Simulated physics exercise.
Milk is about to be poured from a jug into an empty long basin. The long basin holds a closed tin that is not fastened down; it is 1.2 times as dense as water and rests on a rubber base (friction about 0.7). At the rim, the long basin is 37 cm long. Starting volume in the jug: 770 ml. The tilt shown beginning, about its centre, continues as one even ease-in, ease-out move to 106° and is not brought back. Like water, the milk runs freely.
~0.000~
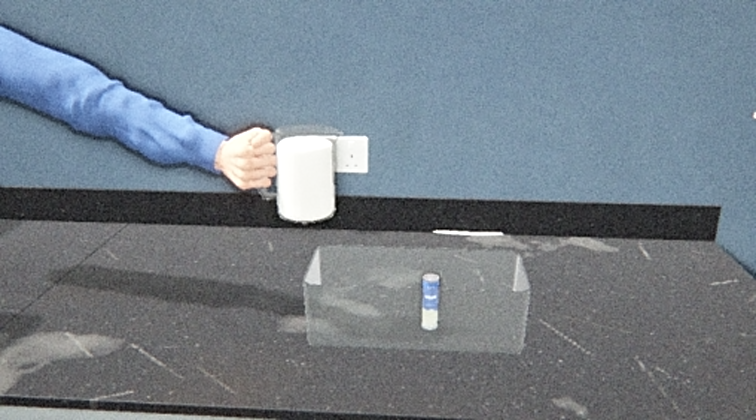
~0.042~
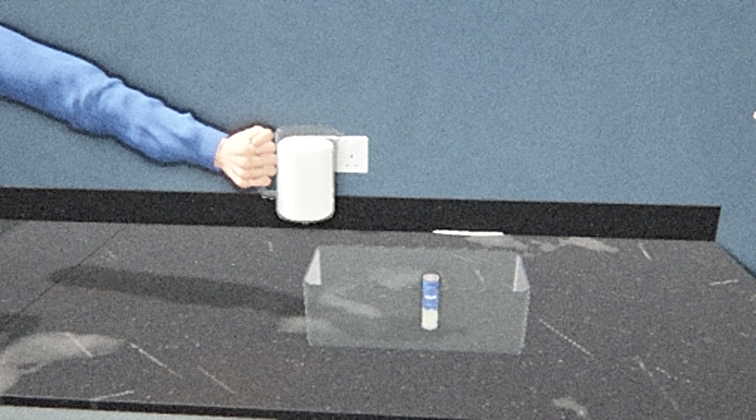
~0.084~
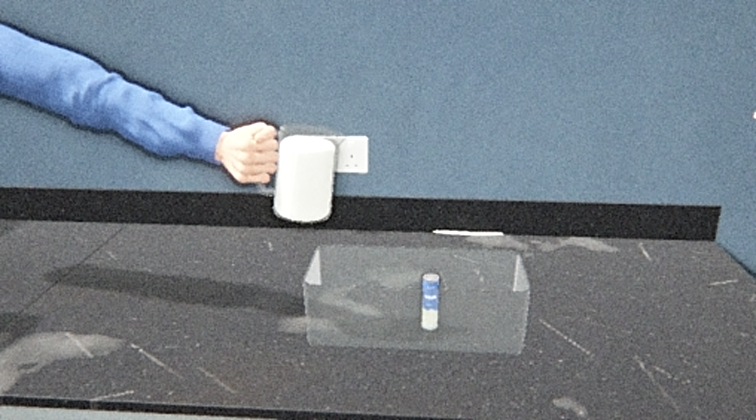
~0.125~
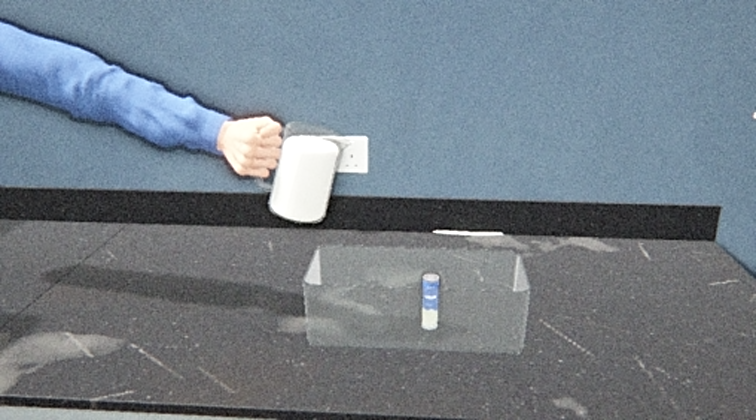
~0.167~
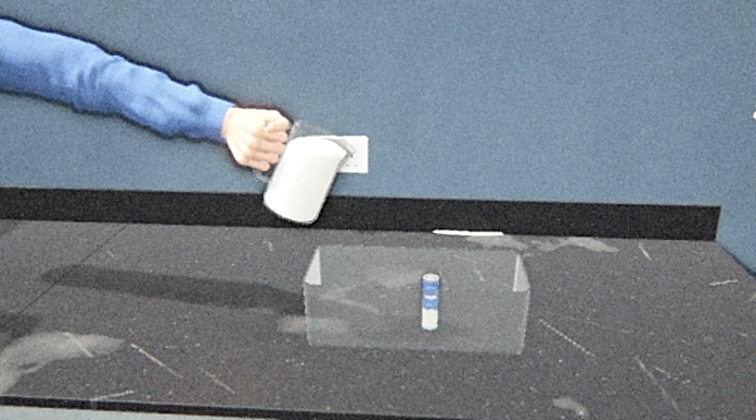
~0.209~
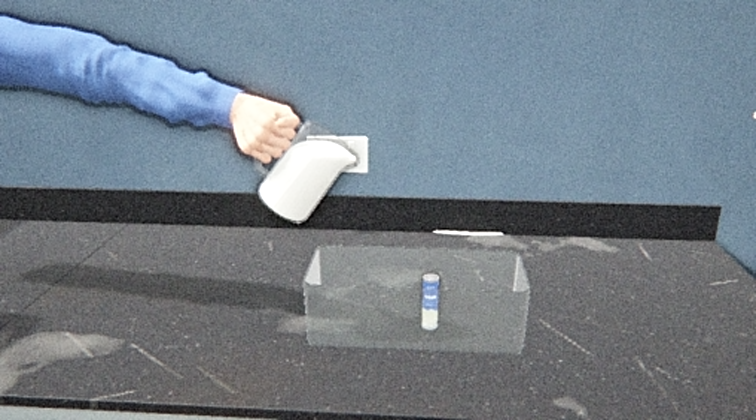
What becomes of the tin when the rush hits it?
The tin stays upright.
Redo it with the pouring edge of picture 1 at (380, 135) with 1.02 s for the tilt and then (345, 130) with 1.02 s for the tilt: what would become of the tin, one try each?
Run one: It tumbles. Run two: It does not tip.
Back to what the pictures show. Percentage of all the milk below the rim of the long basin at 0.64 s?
Some 52 percent of the total.
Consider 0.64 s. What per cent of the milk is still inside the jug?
Close to 26 percent of the total.
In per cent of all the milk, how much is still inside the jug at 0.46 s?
Portion remaining: Approx. 66 per cent.
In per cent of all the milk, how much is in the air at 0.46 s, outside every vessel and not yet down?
Close to 26 in a hundred.
By 0.46 s the tilt is 101° and 66 per cent is still to pour; the tin stands where it began.
By 0.64 s the tilt is 106° and 26 per cent is still to pour; the tin stands where it began.
By 0.82 s the tilt is 106° and 7 per cent is still to pour; the tin stands where it began.
By 1.03 s the tilt is 106° and 1 per cent is still to pour; the tin stands where it began.
At rest the tin stands where it began.
